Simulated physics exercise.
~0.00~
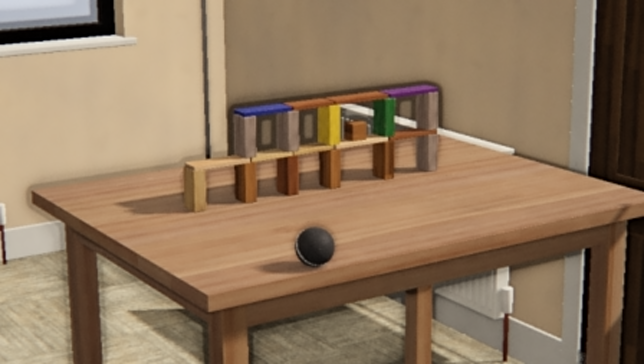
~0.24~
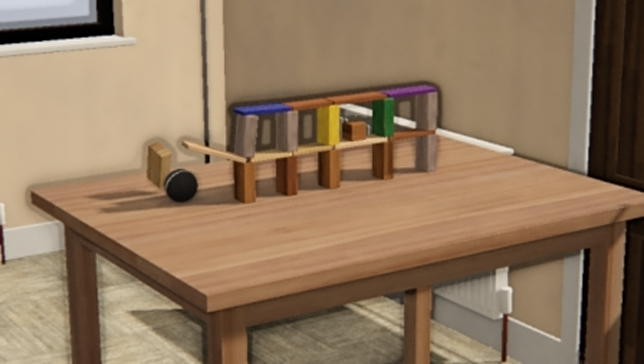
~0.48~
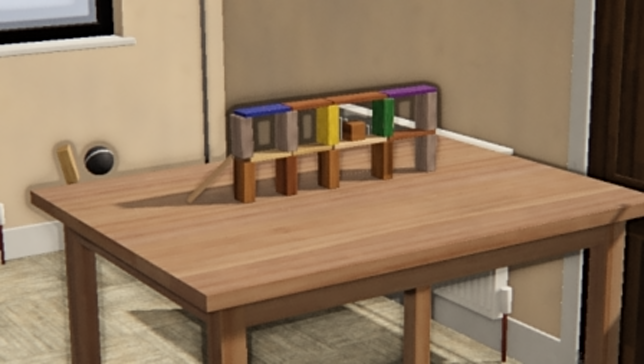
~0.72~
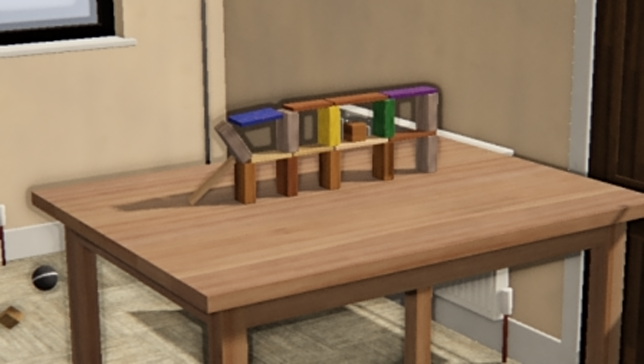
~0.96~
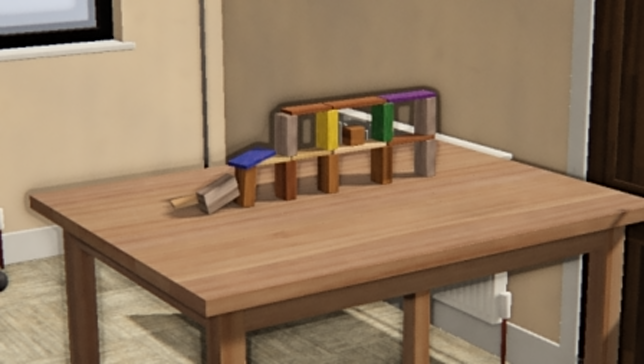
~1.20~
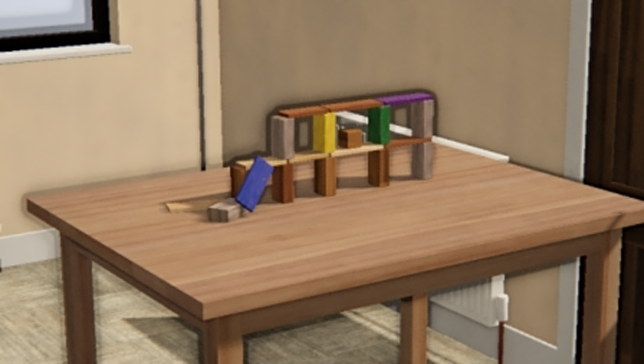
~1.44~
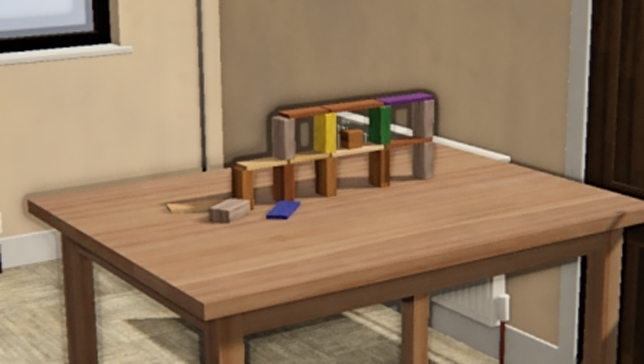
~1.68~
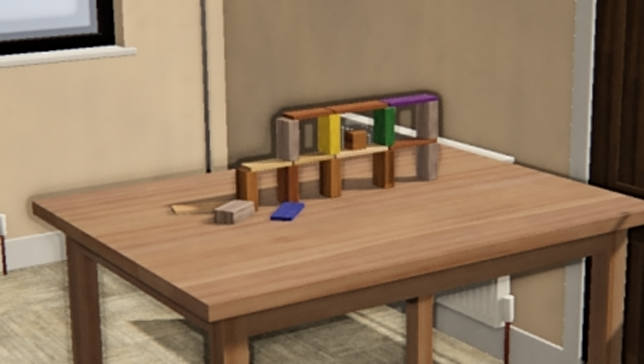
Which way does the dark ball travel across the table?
The dark ball travels to the left, as the viewer sees it.
